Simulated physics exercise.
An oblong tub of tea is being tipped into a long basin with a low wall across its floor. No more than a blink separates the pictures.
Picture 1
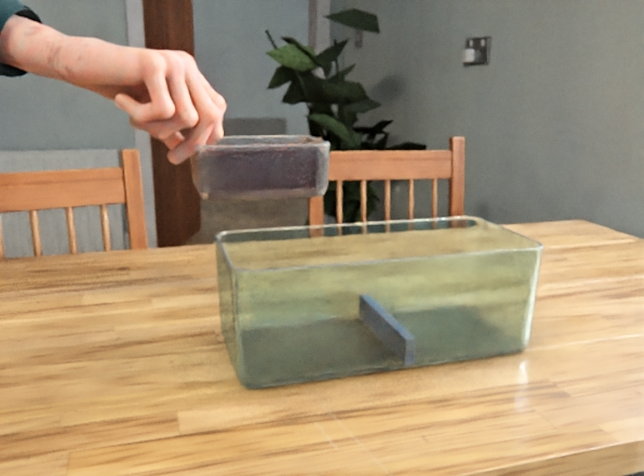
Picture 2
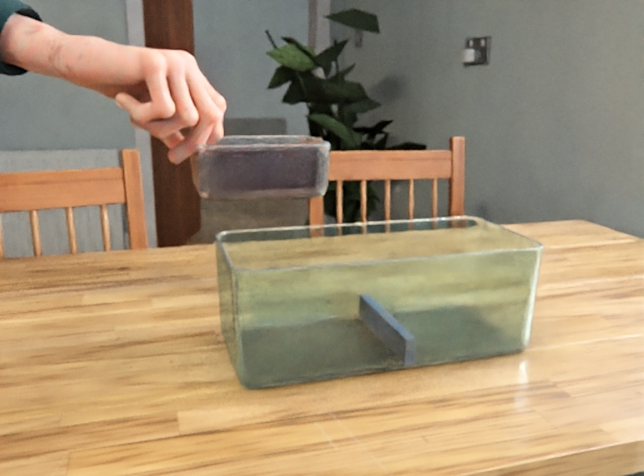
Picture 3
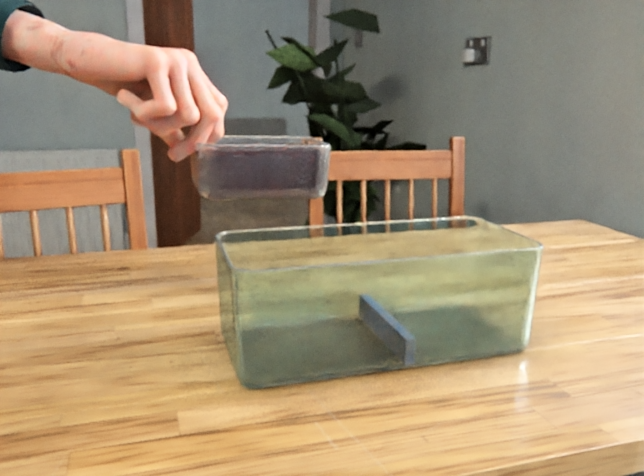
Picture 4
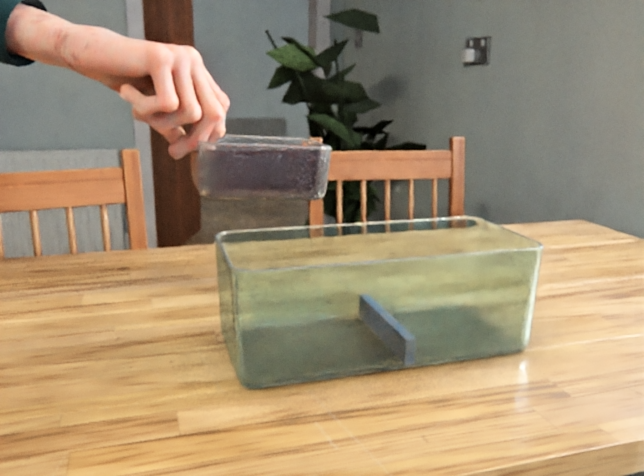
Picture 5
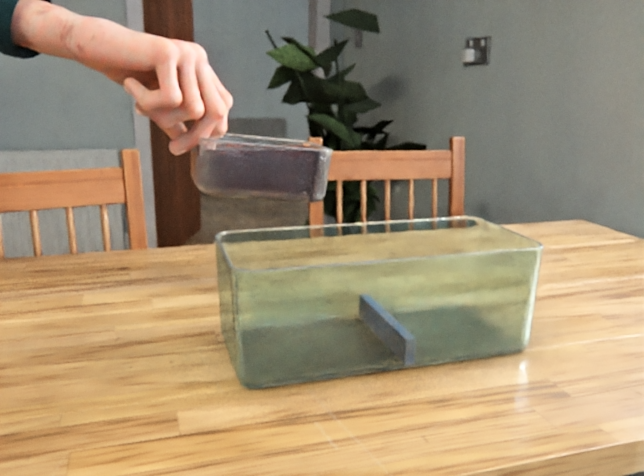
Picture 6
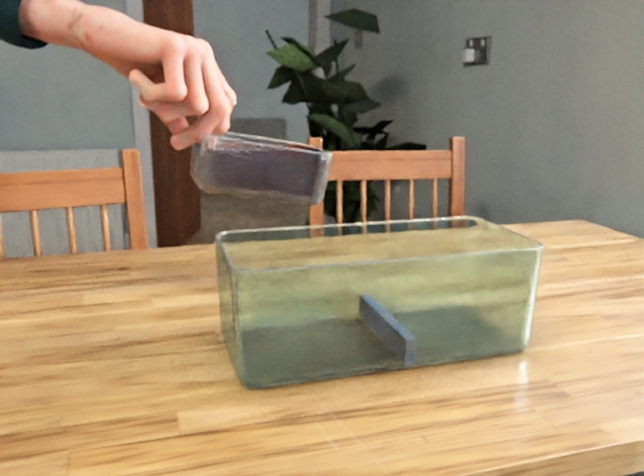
A hand held a small clear tub of dark liquid above a long glass basin with a low wall across its floor, then slowly tilted it slightly, lowering its right end.
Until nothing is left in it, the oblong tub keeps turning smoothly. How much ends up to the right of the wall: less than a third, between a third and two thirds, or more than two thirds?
The right of the wall is going to lack a full third.
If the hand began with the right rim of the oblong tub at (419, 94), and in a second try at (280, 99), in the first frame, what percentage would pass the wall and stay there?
The first start gives some 90 %, the second some 10 %.
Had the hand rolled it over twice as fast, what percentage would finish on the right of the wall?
Some 10 per cent.
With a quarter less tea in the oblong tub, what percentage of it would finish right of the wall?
Near 5 parts in a hundred.
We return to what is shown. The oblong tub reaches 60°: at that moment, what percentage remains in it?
About 35 %.
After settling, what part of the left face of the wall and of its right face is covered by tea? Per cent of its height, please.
Levels: Left around 50 per cent, right around 10 per cent.
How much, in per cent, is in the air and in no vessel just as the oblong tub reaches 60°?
Share: Approx. 30 %.
A moment on, the oblong tub is tipped part way and 36 per cent is still to pour, 31 is left of the wall and 3 right of it.
Next, the oblong tub is tipped on its side and 7 per cent is still to pour, 73 is left of the wall and 17 right of it.
Then the oblong tub is tipped right over and 0 per cent is still to pour, 81 is left of the wall and 18 right of it.
Later the oblong tub is tipped right over and 0 per cent is still to pour, 81 is left of the wall and 18 right of it.
At rest 81 per cent lies left of the wall, 18 right of it and 0 outside.
